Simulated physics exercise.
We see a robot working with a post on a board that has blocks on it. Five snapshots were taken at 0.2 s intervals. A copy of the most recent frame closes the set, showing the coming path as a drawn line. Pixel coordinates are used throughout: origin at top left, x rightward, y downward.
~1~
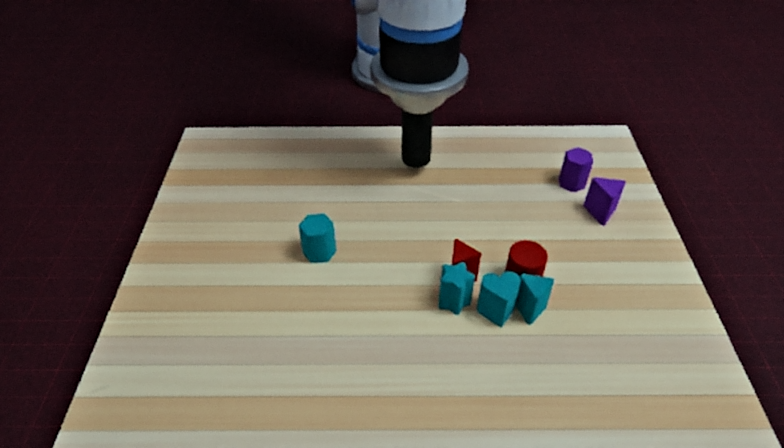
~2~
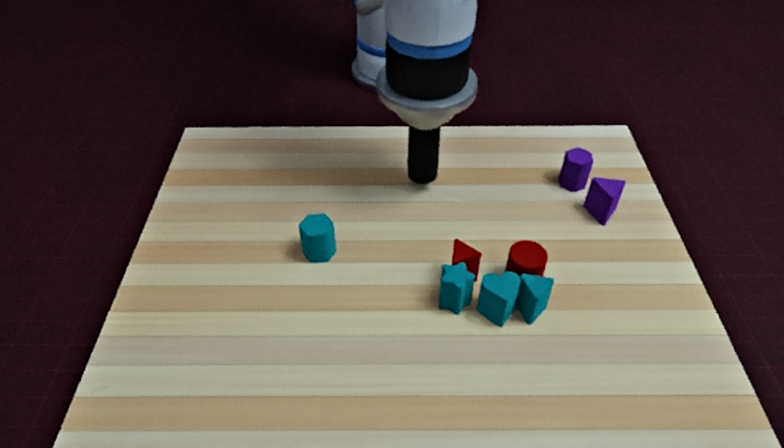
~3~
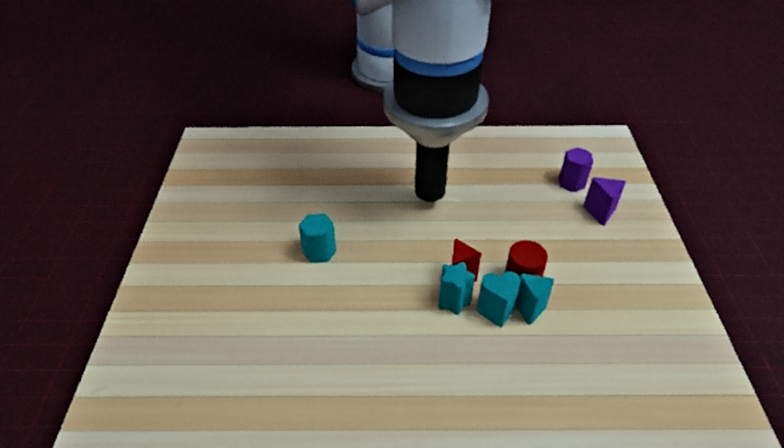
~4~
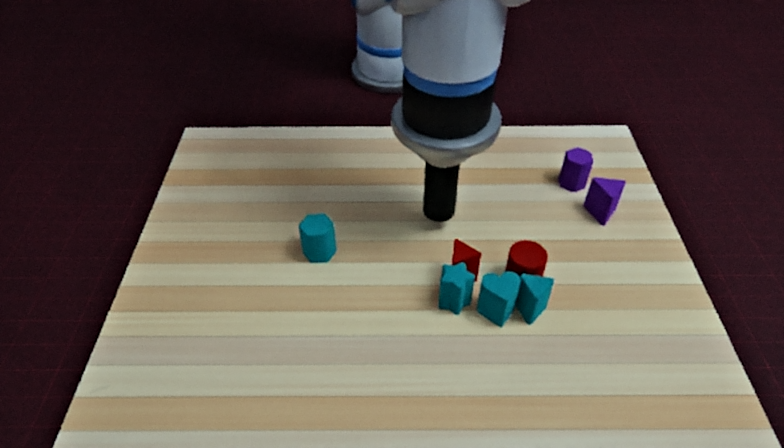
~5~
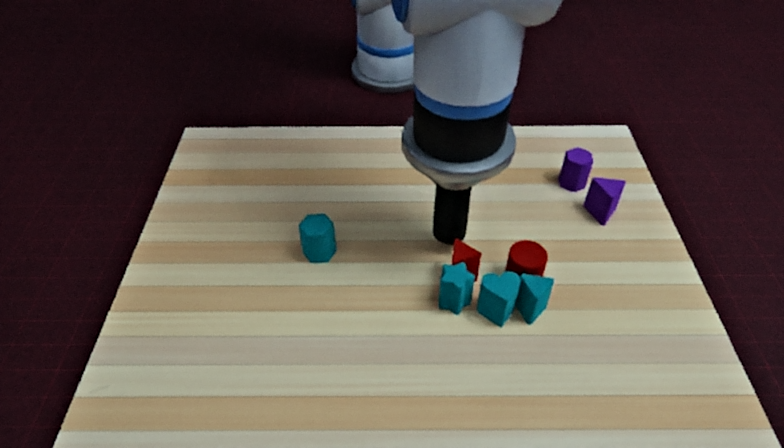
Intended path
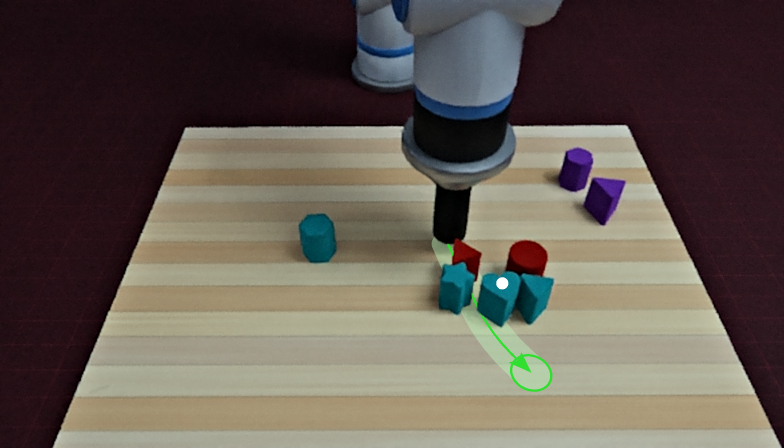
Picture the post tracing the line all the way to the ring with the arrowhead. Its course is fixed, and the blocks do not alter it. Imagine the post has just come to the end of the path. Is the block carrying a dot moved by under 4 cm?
No - that is not the case.
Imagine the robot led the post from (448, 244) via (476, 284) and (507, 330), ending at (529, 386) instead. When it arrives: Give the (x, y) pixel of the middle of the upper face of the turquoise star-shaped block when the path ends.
It sits at (456, 308).
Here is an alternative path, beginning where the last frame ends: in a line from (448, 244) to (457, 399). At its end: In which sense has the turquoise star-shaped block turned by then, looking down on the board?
From the top, the block rotates clockwise.
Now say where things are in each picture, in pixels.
The first frame shows lower end of the post at (416, 160), tops of blocks, turquoise star-shaped block at (457, 274), red three-sided block at (463, 251), turquoise heart-shaped block at (502, 283), turquoise three-sided block at (538, 283).
The second frame shows post at (423, 175), blocks as before.
The third frame shows post at (430, 192), blocks as before.
The fourth frame shows post at (439, 212), blocks as before.
The fifth frame shows post at (449, 233), turquoise star-shaped block at (457, 274), red three-sided block at (463, 251), turquoise heart-shaped block at (502, 283), turquoise three-sided block at (538, 283).
The drawn path runs from (448, 244) through (477, 306) to (531, 373); the dot is on the turquoise heart-shaped block.
On the path given first. One third of the way, post at (469, 274); turquoise star-shaped block at (461, 298), turned 70° clockwise; red three-sided block at (477, 281), turned 35° anticlockwise; turquoise heart-shaped block at (508, 289), turned 15° anticlockwise.
Two thirds of the way, post at (493, 318); turquoise star-shaped block at (457, 304), turned 90° clockwise; red three-sided block at (497, 328), turned 25° anticlockwise; turquoise heart-shaped block at (535, 313), turned 100° anticlockwise.
At the end, post at (534, 362); turquoise star-shaped block at (457, 304), turned 90° clockwise; red three-sided block at (511, 360); turquoise heart-shaped block at (577, 333), turned 180° anticlockwise; turquoise three-sided block not moved.
